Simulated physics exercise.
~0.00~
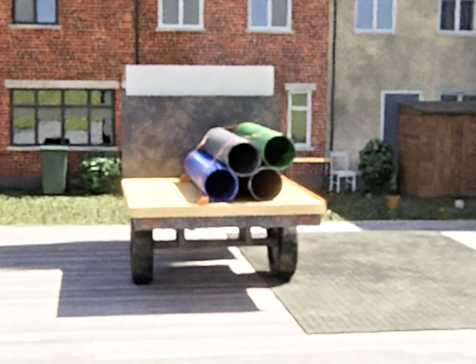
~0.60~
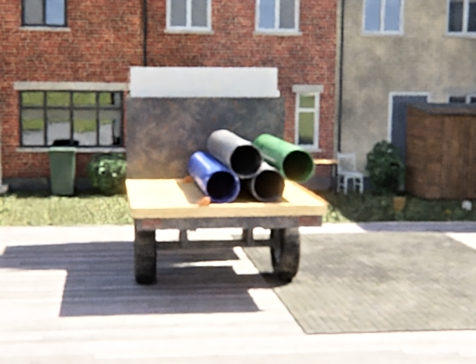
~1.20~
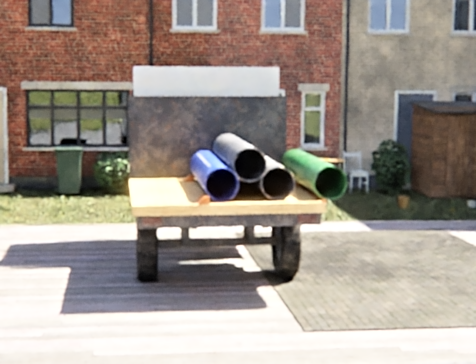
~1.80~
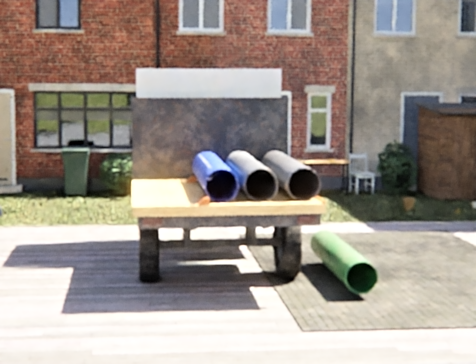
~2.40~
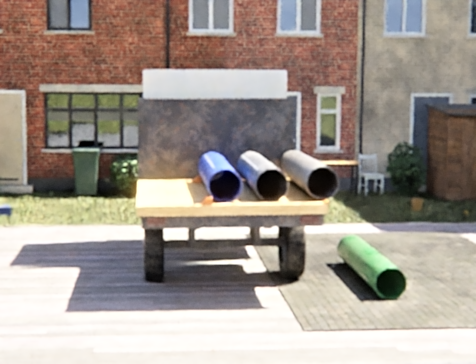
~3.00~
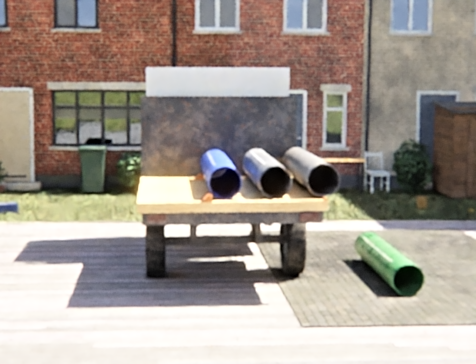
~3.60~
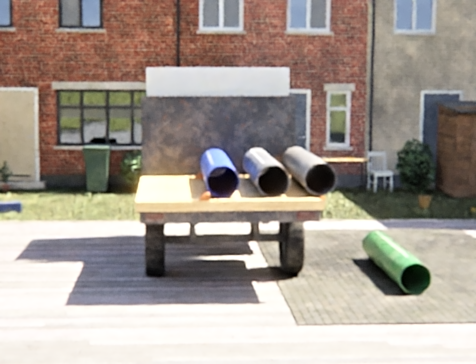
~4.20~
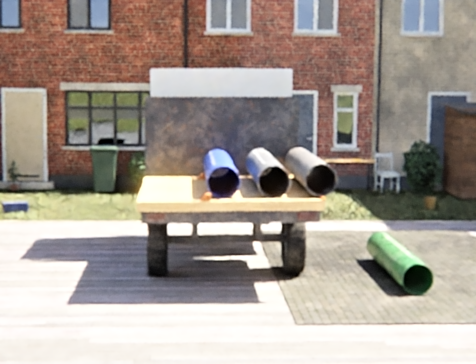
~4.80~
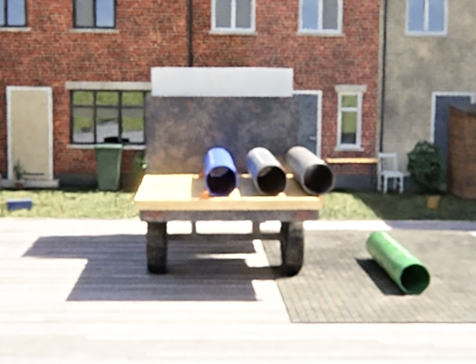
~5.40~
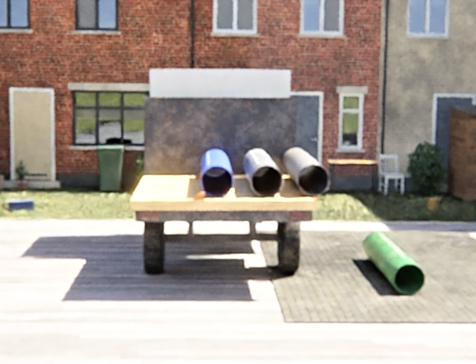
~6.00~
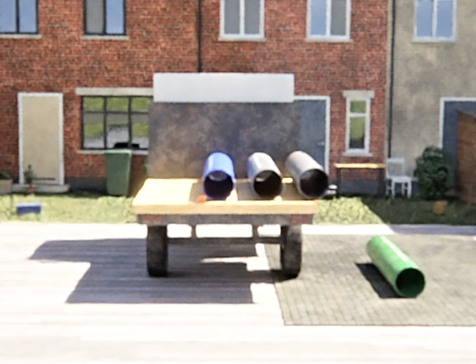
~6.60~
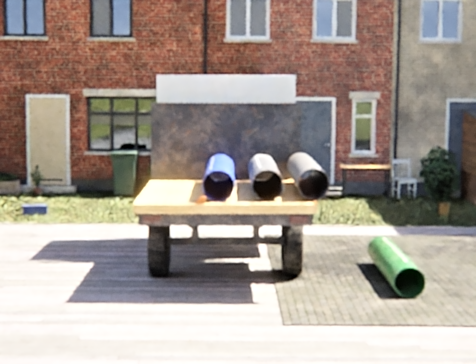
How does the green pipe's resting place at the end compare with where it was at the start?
At the start the green pipe was up on the right of the stack on the flatbed. By the end it was lying on the ground to the right of the flatbed.
A green pipe rolled off the right side of a flatbed stacked with pipes, dropped to the ground and rolled a little farther before stopping. The blue pipe and two greyish ones settled side by side on the deck and stayed there.
